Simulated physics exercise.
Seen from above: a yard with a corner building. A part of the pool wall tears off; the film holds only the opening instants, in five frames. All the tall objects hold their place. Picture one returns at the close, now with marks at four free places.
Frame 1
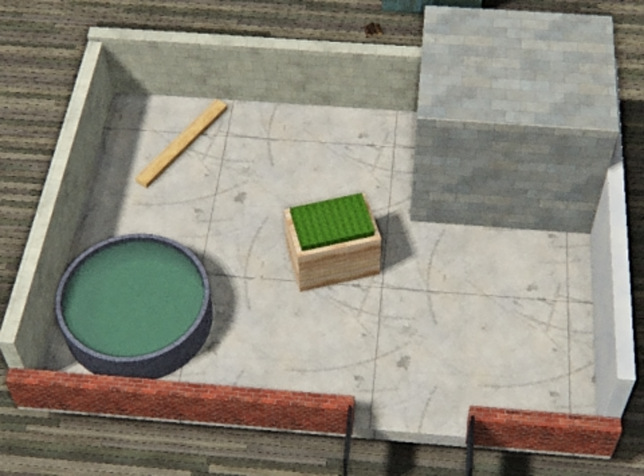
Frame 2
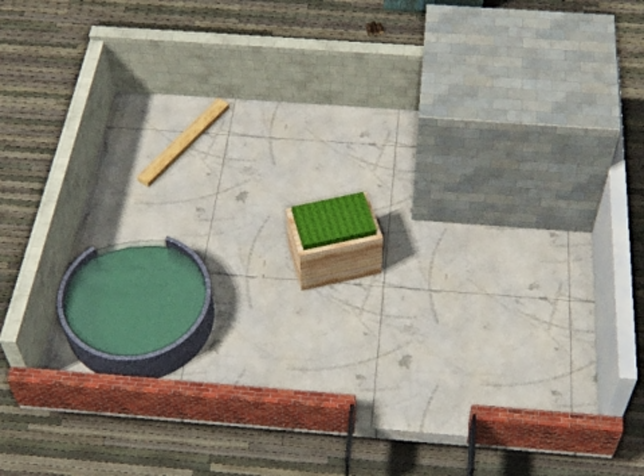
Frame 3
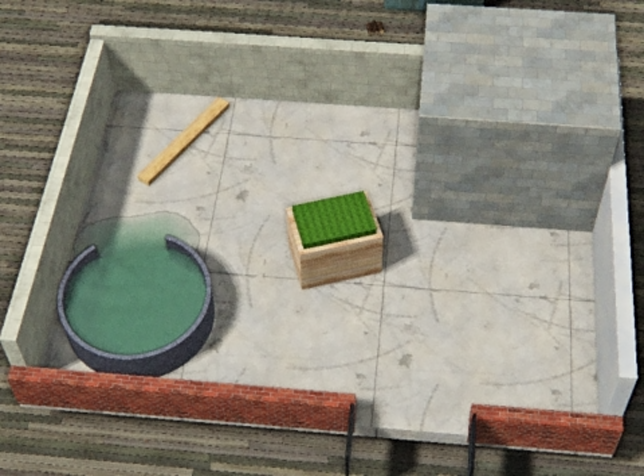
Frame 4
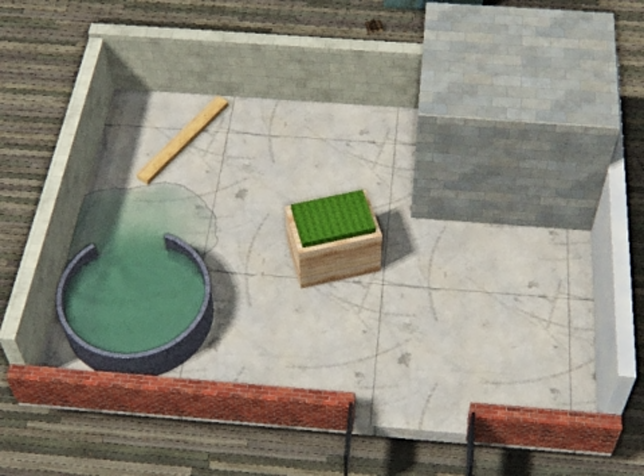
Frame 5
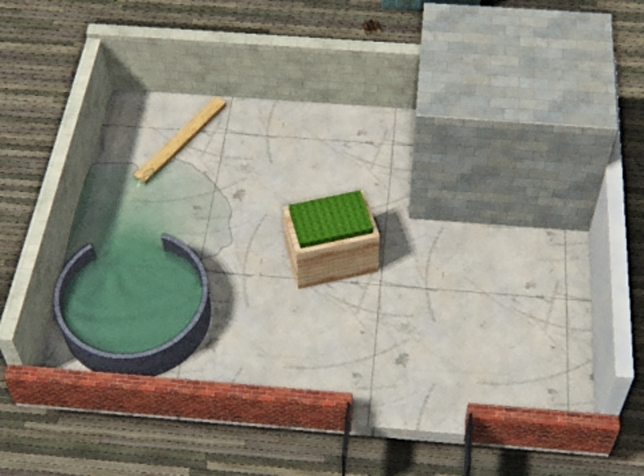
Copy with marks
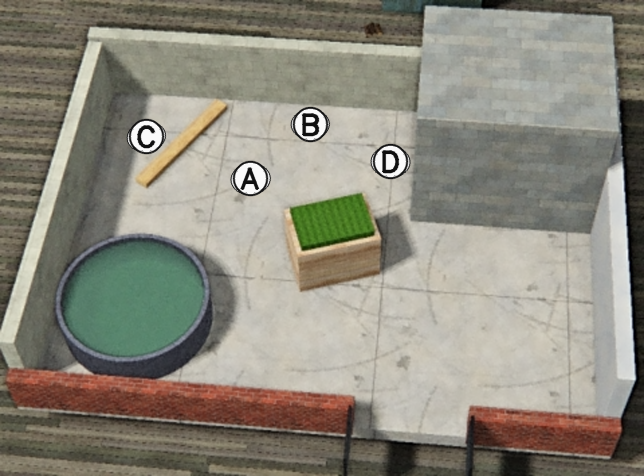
In the video, a walled yard with a corner building holds a round dark-rimmed pool, a wooden plank and a green-topped box. A gap opens in the pool's rear wall, and greenish water spreads across the pale floor toward the plank.
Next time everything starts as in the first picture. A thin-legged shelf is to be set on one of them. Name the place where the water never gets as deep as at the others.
I would pick place A.
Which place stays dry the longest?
Here it is place D.
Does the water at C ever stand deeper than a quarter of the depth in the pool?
Yes, clearly.
In white, A at (250, 178); B at (310, 124); C at (146, 136); D at (390, 161).
If A is chosen, the water peaks at about 15 % of the depth that stood in the pool.
If B is chosen, the water peaks at about 29 % of the depth that stood in the pool.
If C is chosen, the water peaks at about 38 % of the depth that stood in the pool.
If D is chosen, the water peaks at about 34 % of the depth that stood in the pool.
